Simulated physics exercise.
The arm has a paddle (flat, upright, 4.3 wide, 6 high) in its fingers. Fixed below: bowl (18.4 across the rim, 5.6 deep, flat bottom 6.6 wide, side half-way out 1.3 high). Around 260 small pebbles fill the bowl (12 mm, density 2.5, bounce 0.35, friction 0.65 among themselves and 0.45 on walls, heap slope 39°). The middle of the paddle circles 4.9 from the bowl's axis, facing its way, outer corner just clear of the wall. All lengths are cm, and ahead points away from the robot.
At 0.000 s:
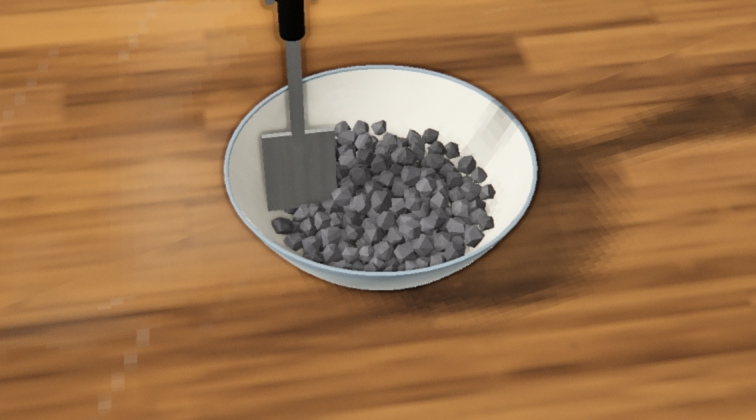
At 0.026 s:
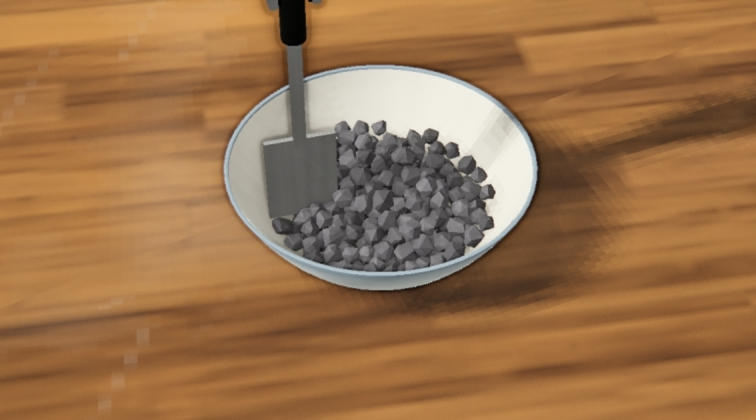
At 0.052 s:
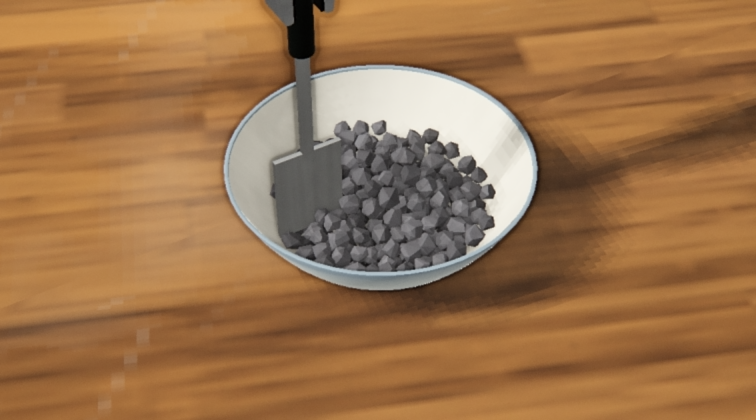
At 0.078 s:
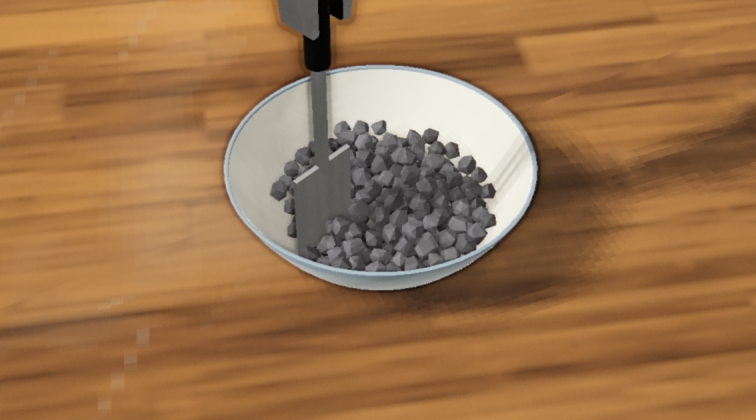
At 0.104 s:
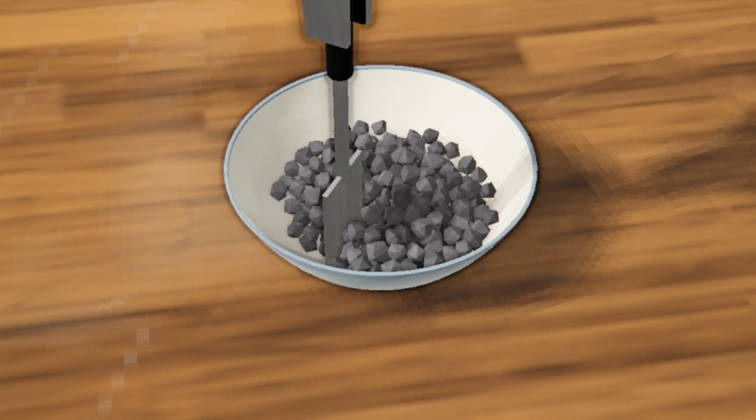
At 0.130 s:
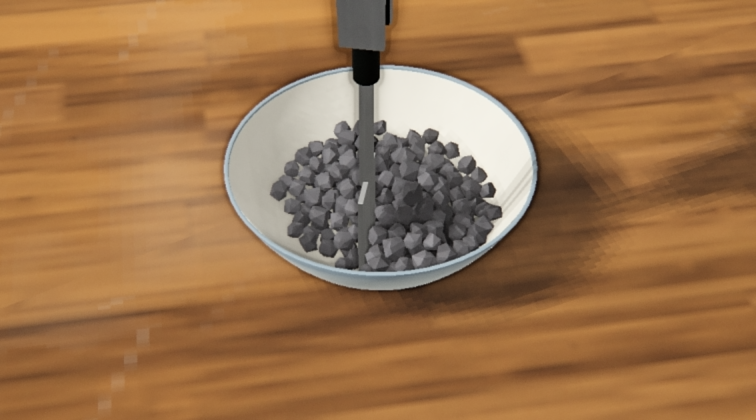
Flat metal paddle held by a robot gripper turning edge-on while sweeping rightward through dark grey pebbles in a white bowl.
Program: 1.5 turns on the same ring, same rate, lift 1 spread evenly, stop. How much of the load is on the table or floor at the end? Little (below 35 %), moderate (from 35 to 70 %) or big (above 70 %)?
Share on the table or floor: Little (below 35 %).
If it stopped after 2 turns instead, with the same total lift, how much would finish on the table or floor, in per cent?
In that case some 30 per cent.
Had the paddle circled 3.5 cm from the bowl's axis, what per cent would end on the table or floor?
It would be near 20 per cent.
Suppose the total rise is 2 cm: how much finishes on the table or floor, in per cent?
Some 15 per cent.
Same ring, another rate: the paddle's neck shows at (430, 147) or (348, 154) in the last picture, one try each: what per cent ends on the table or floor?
Some 40 and 20 per cent.
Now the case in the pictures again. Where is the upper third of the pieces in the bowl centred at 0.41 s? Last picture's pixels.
Near (360, 114).
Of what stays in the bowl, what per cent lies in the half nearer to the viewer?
Roughly 45 per cent.
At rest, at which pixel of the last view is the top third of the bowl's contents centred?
Around (397, 184).
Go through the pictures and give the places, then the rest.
Paddle neck at (297, 112), 0° round; upper third of the load around (381, 190), from x 280 to 485, top at y 130; 257 in the bowl, in the first frame.
Paddle neck at (298, 117), 6° round; upper third of the load around (382, 190), from x 280 to 485, top at y 130, in the second frame.
Paddle neck at (306, 130), 21° round; upper third of the load around (386, 196), from x 280 to 485, top at y 130, in the third frame.
Paddle neck at (321, 143), 38° round; upper third of the load around (387, 205), from x 280 to 485, top at y 130, in the fourth frame.
Paddle neck at (342, 152), 54° round; upper third of the load around (395, 208), from x 280 to 490, top at y 130, in the fifth frame.
Paddle neck at (367, 157), 71° round; upper third of the load around (406, 211), from x 280 to 495, top at y 130; 257 in the bowl, in the sixth frame.
After 0.41 s, 254° round, highest piece 9 above the table; 233 in the bowl, 14 on the table or floor, 10 in flight or on the tool.
After 0.69 s, 76° round, highest piece 7 above the table; 207 in the bowl, 46 on the table or floor, 4 in flight or on the tool.
After 1.03 s, 180° round, highest piece 6 above the table; 201 in the bowl, 56 on the table or floor.
After 1.73 s, 180° round, highest piece 6 above the table; 201 in the bowl, 56 on the table or floor.
At rest, 201 in the bowl, 56 on the table or floor. That is 22 % on the table or floor.
